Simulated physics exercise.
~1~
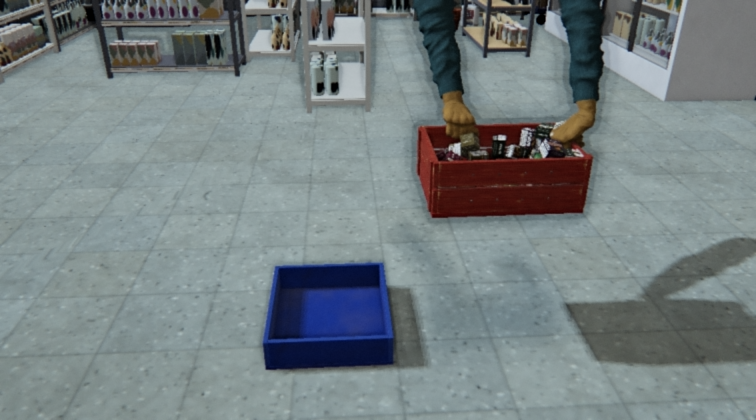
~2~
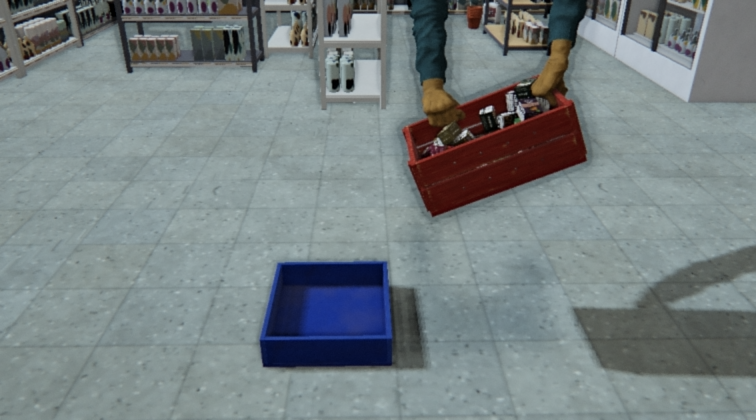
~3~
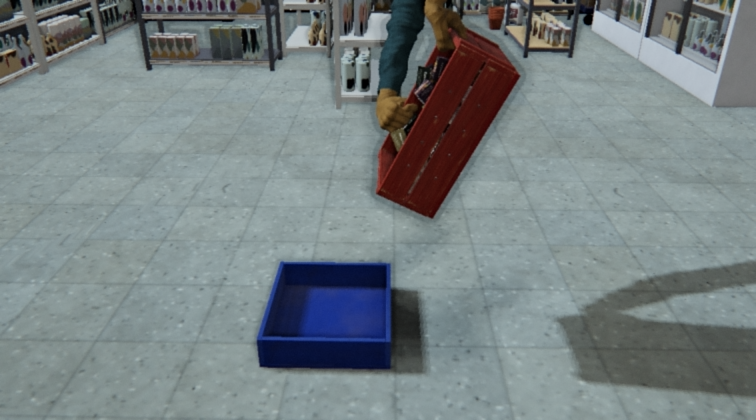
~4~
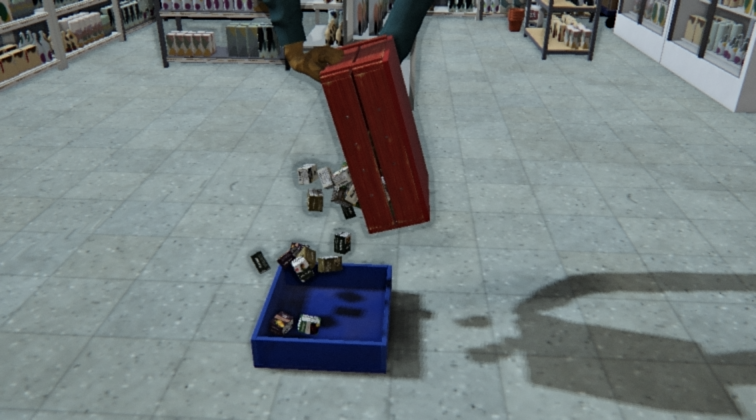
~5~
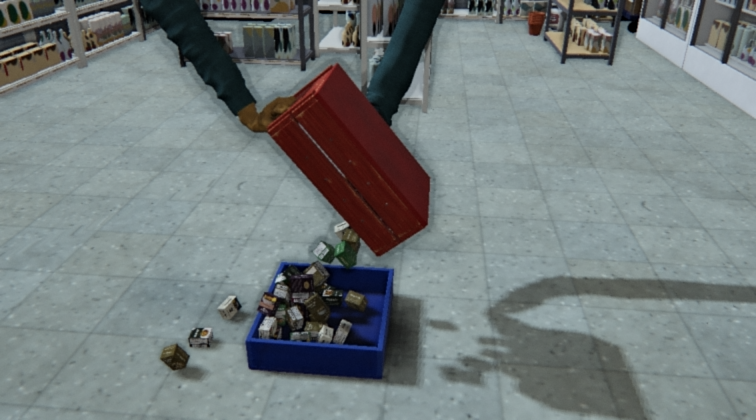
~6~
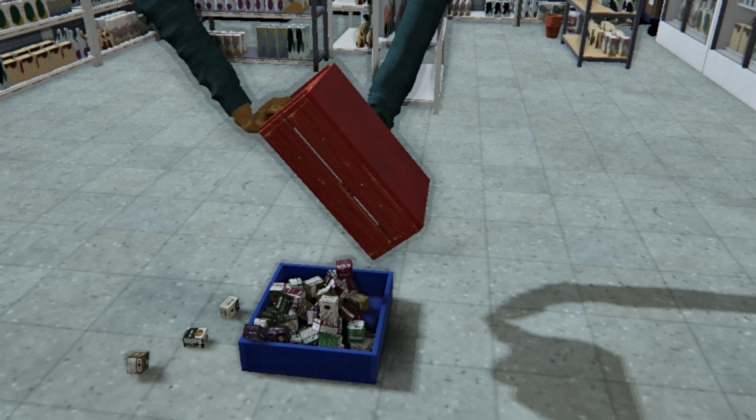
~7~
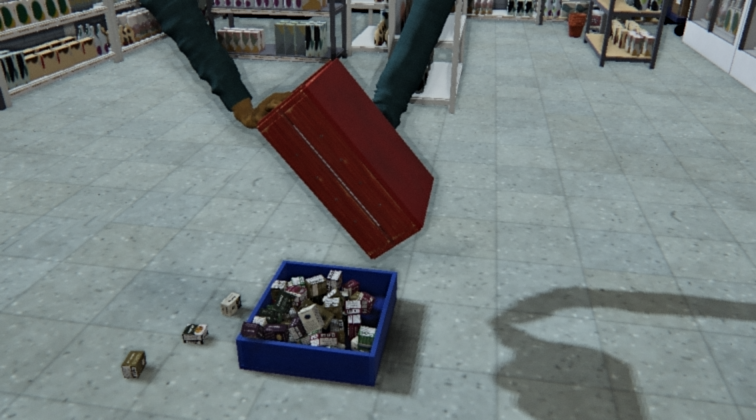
The clip opens on a shop-like room with a tiled floor, where two gloved hands hold a red tote full of small cartons behind and to the right of an empty blue tub. The hands lift and tilt the tote to the left, tipping it steeply toward the tub. Cartons begin tumbling out, some dropping into the tub while others are still in the air. As the tote turns further, the tub fills with a heap and a few cartons land on the floor to its left. Finally the tote is held upside down at a slant, with most cartons piled in the tub and three lying outside.
